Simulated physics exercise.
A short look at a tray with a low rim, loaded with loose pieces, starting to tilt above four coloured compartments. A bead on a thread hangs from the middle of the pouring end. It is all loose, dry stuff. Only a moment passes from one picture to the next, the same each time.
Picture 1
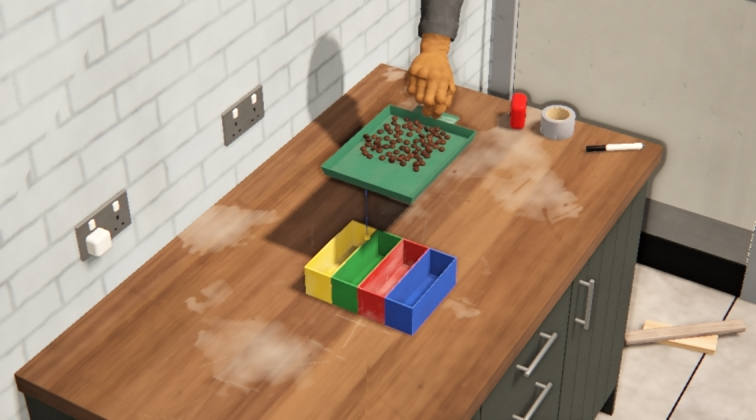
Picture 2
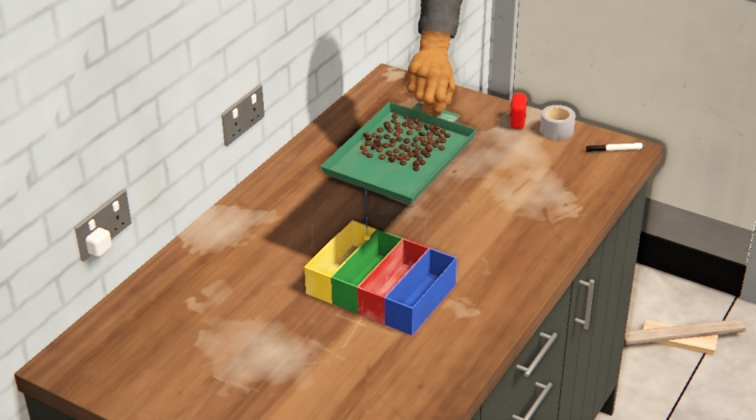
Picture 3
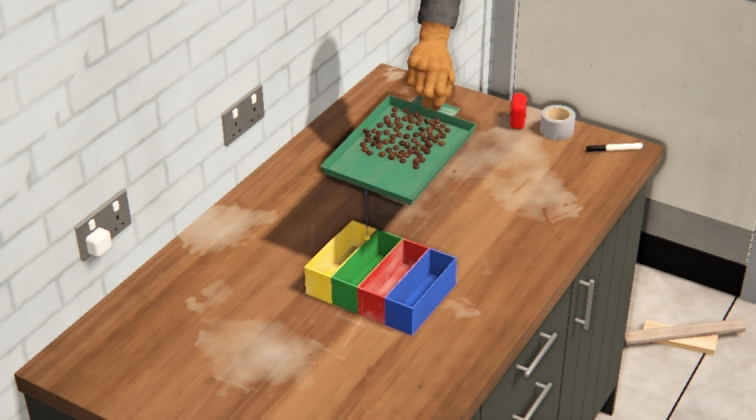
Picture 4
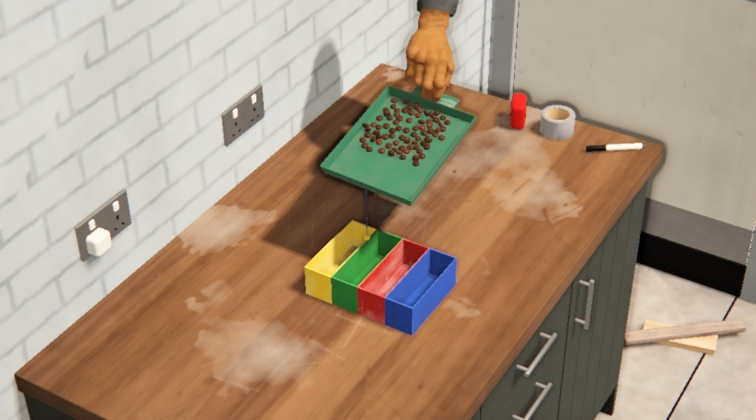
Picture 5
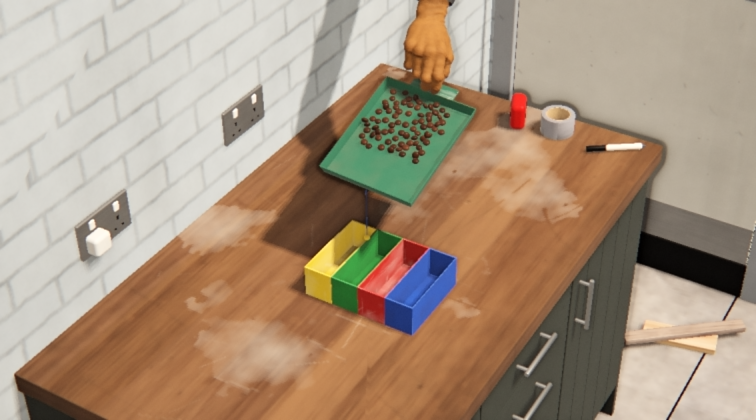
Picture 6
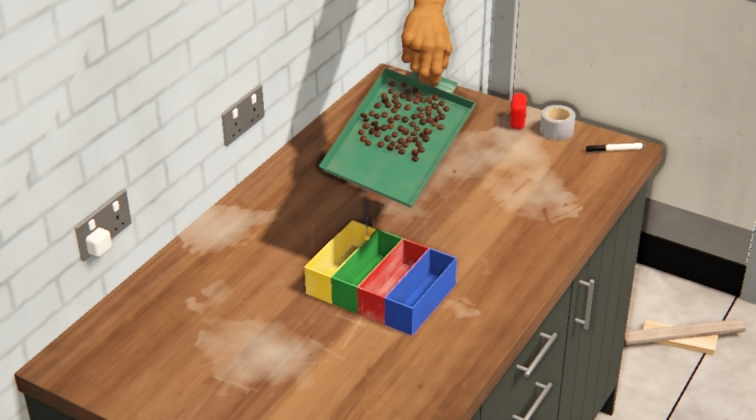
A gloved hand gradually tilts a green tray of small brown pieces above coloured compartments.
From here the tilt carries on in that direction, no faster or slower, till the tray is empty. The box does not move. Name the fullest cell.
The red cell gets the most.
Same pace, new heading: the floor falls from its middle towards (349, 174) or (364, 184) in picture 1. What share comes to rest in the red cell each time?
Roughly 0 per cent, and 10 per cent.
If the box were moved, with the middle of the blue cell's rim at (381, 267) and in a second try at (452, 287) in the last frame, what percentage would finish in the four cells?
Roughly 60 per cent, and 90 per cent.
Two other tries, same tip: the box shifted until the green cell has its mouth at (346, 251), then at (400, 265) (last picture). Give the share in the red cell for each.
First some 30, then 10 per cent.
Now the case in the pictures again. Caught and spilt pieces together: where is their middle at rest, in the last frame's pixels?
Roughly at (380, 299).
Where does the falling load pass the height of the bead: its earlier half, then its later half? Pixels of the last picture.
First near (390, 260), later near (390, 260).
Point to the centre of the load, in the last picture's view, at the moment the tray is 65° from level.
Close to (386, 185).
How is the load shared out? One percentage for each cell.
About: Yellow cell 10, green cell 30, red cell 50, blue cell 10 per cent.
Just after the last frame, tray tipped steeply; almost all on the tray; just a few falling or outside the box.
A moment on, tray tipped past a quarter turn; roughly a quarter on the tray; roughly half in the red cell; roughly a quarter in the green cell; about a tenth in the blue cell; about a tenth in the yellow cell; about a tenth falling or outside the box.
Further on, tray tipped past a quarter turn; roughly half in the red cell; roughly a quarter in the green cell; about a tenth in the blue cell; about a tenth in the yellow cell.
When it is over, tray tipped past a quarter turn; roughly half in the red cell; roughly a quarter in the green cell; about a tenth in the blue cell; about a tenth in the yellow cell.
